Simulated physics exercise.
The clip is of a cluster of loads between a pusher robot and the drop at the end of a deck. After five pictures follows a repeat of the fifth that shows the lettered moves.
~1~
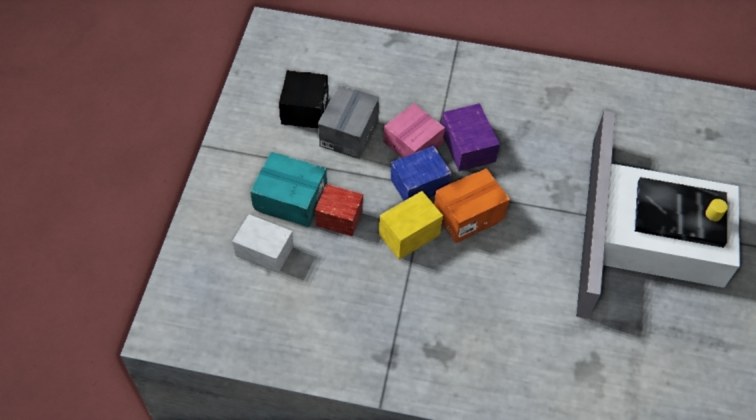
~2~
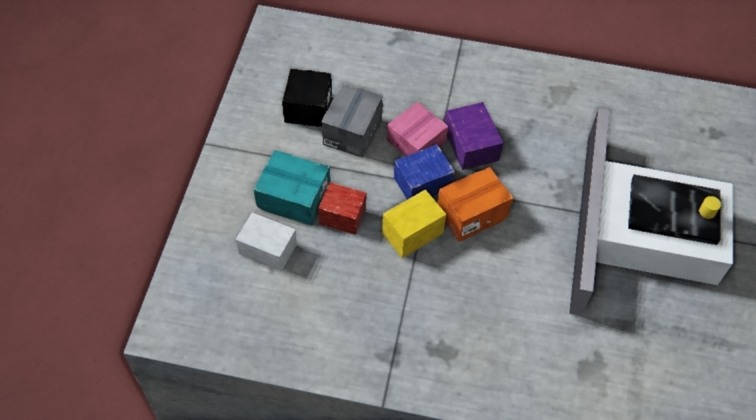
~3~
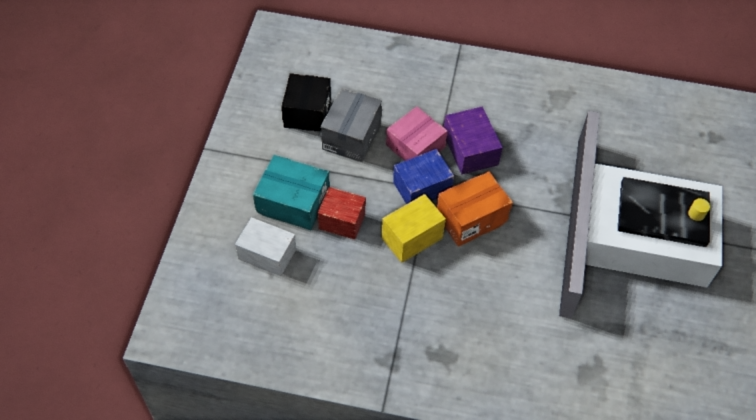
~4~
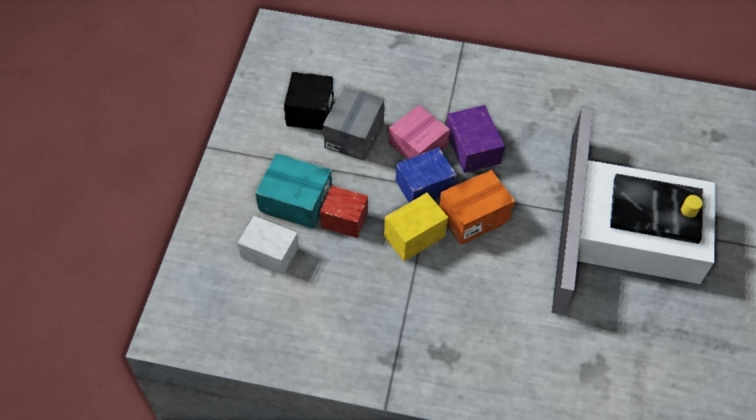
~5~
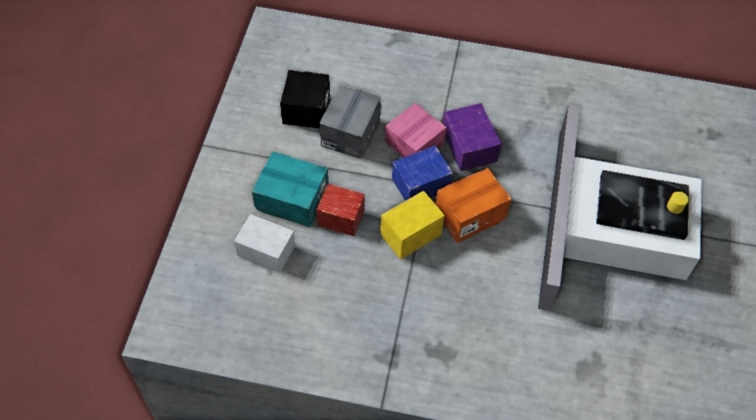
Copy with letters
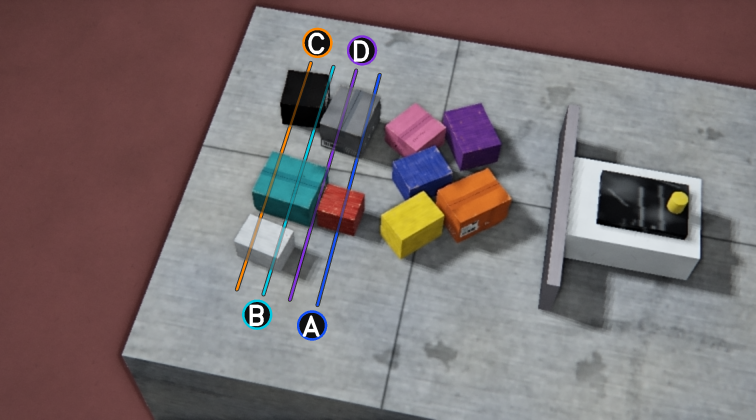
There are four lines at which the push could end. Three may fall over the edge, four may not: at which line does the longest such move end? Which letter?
C is the last line within the limit.
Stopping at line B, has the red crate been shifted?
Yes.
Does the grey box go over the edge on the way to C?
By then, yes.
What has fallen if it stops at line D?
It is the black parcel.
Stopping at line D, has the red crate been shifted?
By then, yes.
On the marked copy, A at (351, 180); B at (301, 171); C at (277, 167); D at (326, 176).
Following C. Soon after the start, robot (529, 183); black parcel (303, 98); grey box (337, 121).
Later, robot (425, 164); black parcel (234, 66); grey box (247, 98).
In the end, robot (347, 150); grey box over the edge; turquoise parcel over the edge; three fallen.
As for the rest, A is within the limit but short; B is within the limit but short; D is within the limit but short.
